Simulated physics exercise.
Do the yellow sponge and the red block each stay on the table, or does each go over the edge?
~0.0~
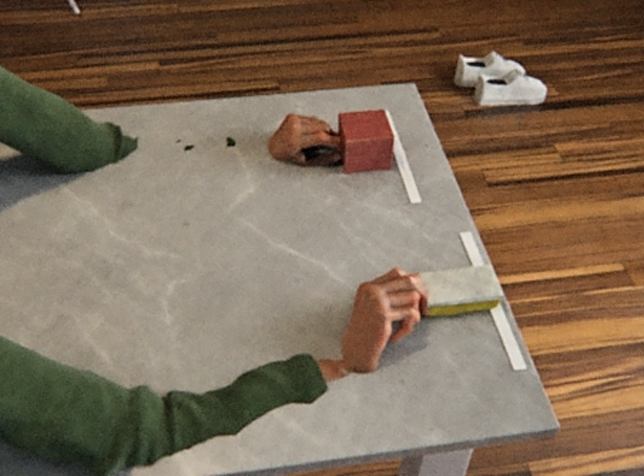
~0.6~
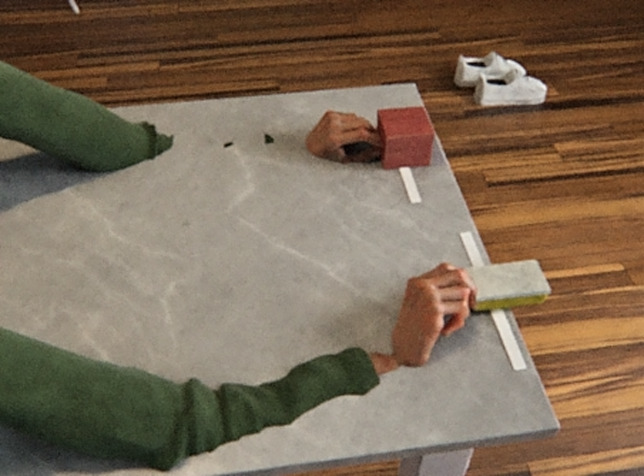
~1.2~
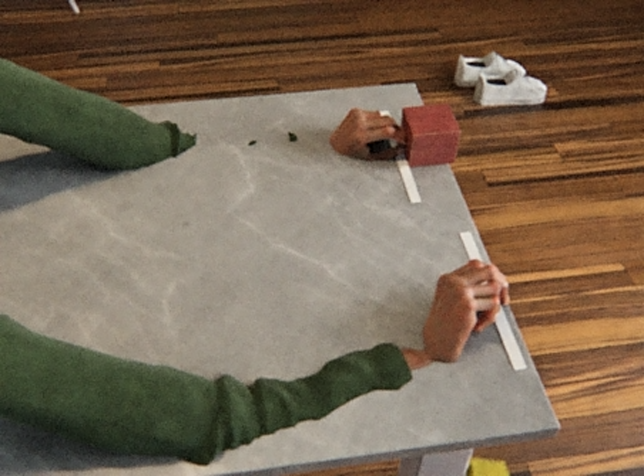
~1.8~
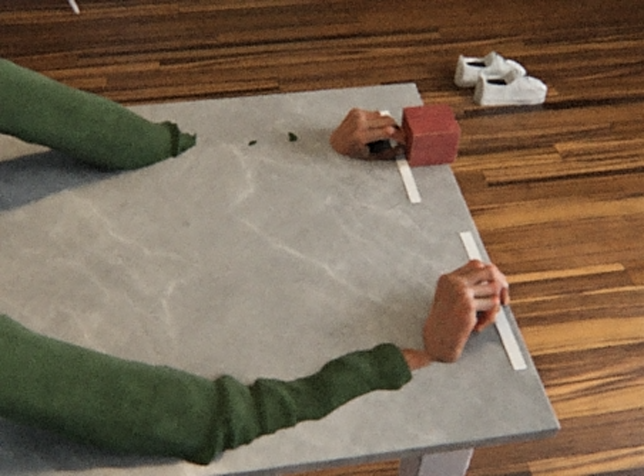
The yellow sponge goes over the edge and falls off the table. The red block stays on the table.
The footage shows two hands in green sleeves pushing a red block and a yellow sponge rightward across a grey table towards white tape strips. The sponge slides past the edge and falls off the table, while the red block stops at the edge and remains on top.
